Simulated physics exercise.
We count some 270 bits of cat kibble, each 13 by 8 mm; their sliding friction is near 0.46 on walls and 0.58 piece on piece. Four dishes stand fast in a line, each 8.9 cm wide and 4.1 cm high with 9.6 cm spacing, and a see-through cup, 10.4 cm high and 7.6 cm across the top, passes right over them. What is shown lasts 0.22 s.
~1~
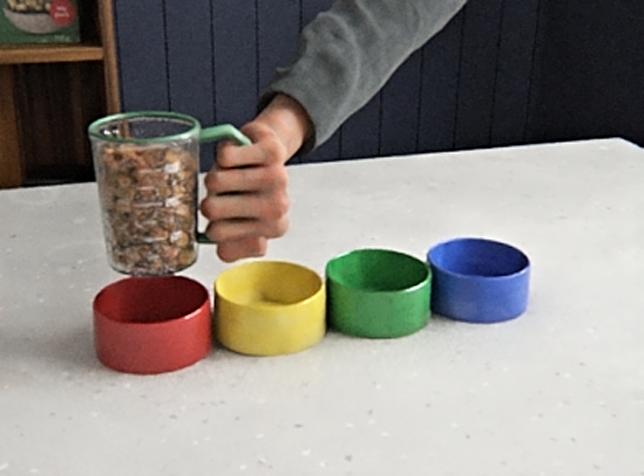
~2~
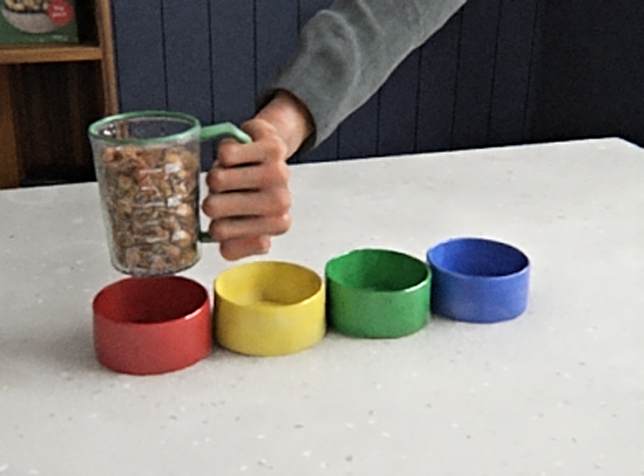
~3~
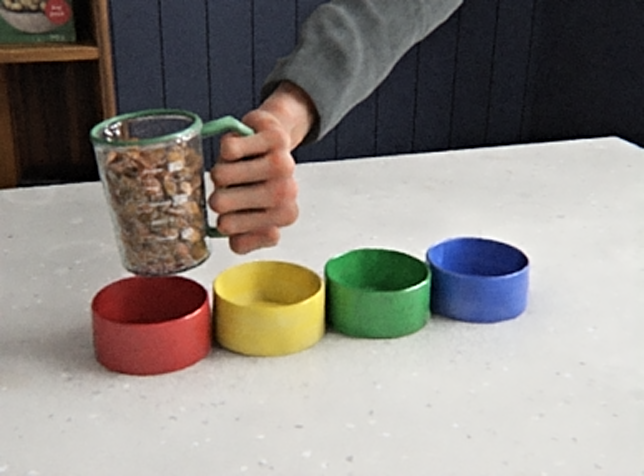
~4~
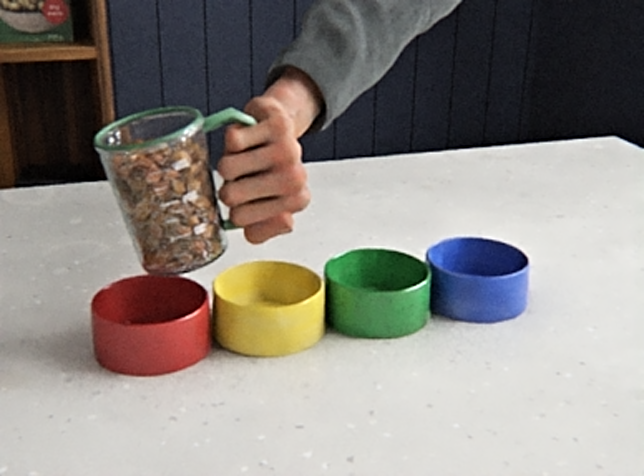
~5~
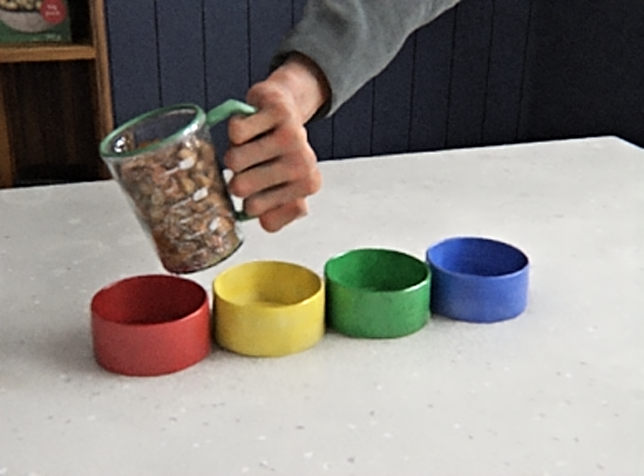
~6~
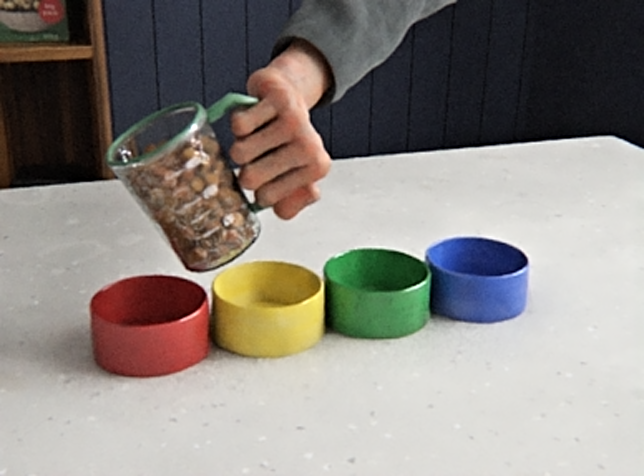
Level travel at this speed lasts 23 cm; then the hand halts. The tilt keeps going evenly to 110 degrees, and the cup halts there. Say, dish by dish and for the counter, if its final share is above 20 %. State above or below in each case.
In each case: Red dish below, blue dish below, green dish above, yellow dish above, counter below.
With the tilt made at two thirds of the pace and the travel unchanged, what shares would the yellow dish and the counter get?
Result - yellow: 10; counter: 10.
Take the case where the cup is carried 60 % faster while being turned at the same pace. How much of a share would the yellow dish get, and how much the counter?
Yellow: 0; counter: 10.
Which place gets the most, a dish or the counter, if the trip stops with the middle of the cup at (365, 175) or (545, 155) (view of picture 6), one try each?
Top receivers, in order: Yellow and yellow.
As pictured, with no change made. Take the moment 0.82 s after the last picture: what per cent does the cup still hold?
Around 50 percent.
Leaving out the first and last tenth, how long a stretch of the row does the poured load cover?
Roughly 12 cm of the row.
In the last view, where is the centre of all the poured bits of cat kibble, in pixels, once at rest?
Resting centre estimate: Around (305, 303).
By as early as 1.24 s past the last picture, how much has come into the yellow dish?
Some 45 in a hundred by then.
Then, 0.49 s after the last picture, tilt 106 degrees; cup holds 95 %, yellow 5 %.
Then, 0.82 s after the last picture, tilt 110 degrees; cup holds 50 %, yellow 45 %.
Then, 1.24 s after the last picture, tilt 110 degrees; cup holds 30 %, green 15 %, yellow 45 %.
In the end, red 0 %, blue 0 %, green 40 %, yellow 45 %, counter 5 %, cup 5 %.
